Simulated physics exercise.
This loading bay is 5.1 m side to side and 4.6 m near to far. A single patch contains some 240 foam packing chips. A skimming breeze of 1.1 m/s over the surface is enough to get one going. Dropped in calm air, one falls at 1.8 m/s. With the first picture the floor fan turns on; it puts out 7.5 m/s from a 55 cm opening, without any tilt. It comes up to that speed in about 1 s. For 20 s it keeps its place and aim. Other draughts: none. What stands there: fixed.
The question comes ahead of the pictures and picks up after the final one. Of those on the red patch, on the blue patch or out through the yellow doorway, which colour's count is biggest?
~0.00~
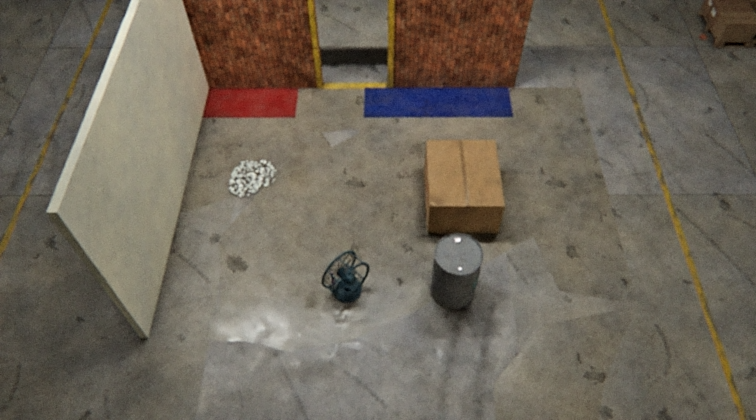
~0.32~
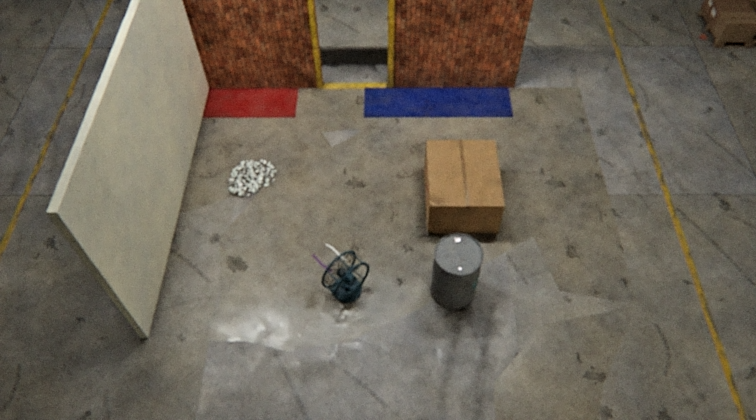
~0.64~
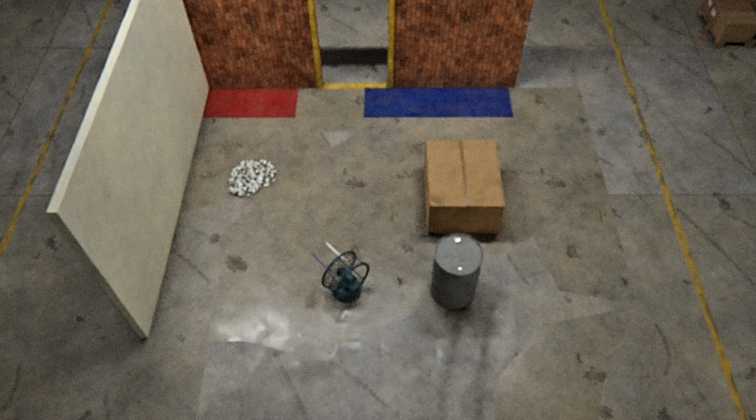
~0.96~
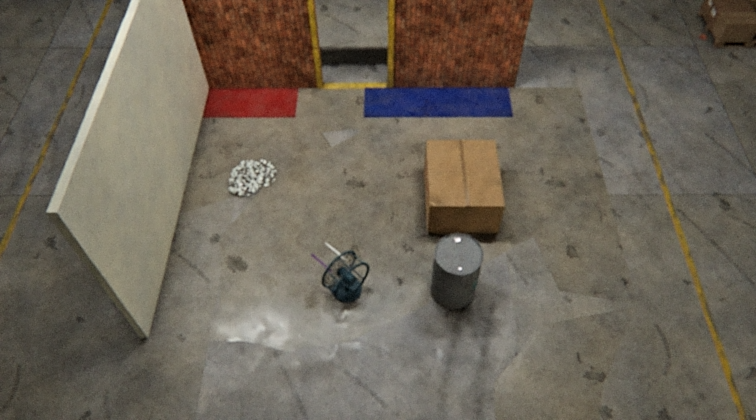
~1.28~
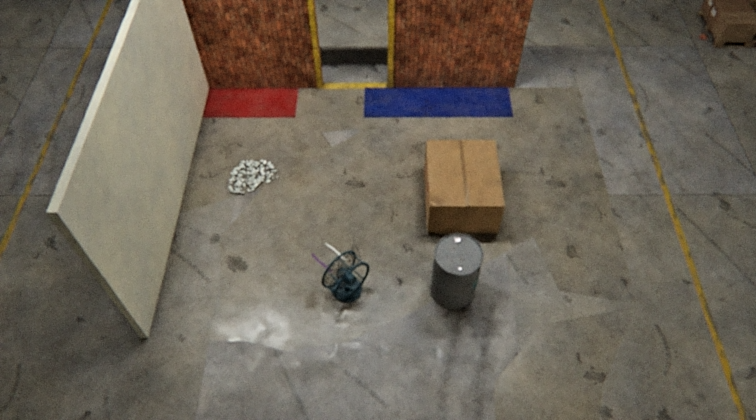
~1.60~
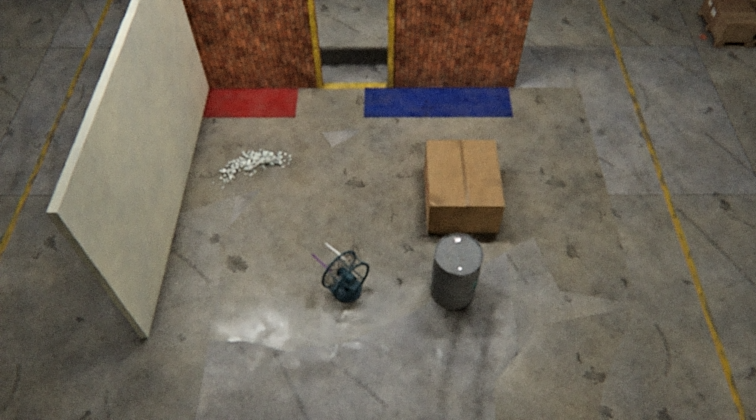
The count is biggest for blue.
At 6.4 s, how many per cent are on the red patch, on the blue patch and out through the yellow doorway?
About 10 per cent red, 60 per cent blue and 10 per cent yellow.
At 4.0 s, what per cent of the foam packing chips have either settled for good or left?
Estimated share: Near 0 %.
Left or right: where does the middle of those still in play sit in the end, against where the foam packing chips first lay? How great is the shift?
To the right, by about 2.8 m.
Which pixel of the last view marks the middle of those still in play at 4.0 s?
Centre estimate: (387, 96) px.
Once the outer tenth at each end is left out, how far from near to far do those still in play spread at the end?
I'd put it at around 0.8 m.
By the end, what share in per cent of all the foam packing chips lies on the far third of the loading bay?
It comes out near 60 in a hundred.
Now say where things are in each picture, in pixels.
In the first picture, the middle of the foam packing chips is near (252, 176), none has stirred yet and the mouth of the floor fan is at (346, 275).
In the second picture, the middle of the foam packing chips is near (252, 175), none has stirred yet, the yellow doorway is centred on (355, 88), the red patch is centred on (251, 103) and the blue patch is centred on (437, 102).
In the third picture, the middle of the foam packing chips is near (252, 175), none has stirred yet, the top of a large carton is at (464, 172) and the top of a barrel is at (459, 253).
In the fourth picture, the middle of the foam packing chips is near (252, 175) and none has stirred yet.
In the fifth picture, the middle of the foam packing chips is near (251, 174), the farthest in sight from the floor fan is at (242, 162) and about 10 % have left their places.
In the sixth picture, the middle of the foam packing chips is near (254, 162), the farthest in sight from the floor fan is at (244, 153) and about 95 % have left their places.
After 4.0 s, 9 % are out through the yellow doorway, 12 % on the red patch and 58 % on the blue patch; the middle of those still in play is near (387, 96); 0 % have settled or left.
After 6.4 s, 9 % are out through the yellow doorway, 8 % on the red patch and 59 % on the blue patch; the middle of those still in play is near (423, 103); 11 % have settled or left.
After 11.0 s, 10 % are out through the yellow doorway, 2 % on the red patch and 48 % on the blue patch; the middle of those still in play is near (430, 104); 27 % have settled or left.
After 20.0 s, at the end, 10 % are out through the yellow doorway, 1 % on the red patch and 45 % on the blue patch; the middle of those still in play is near (431, 108).
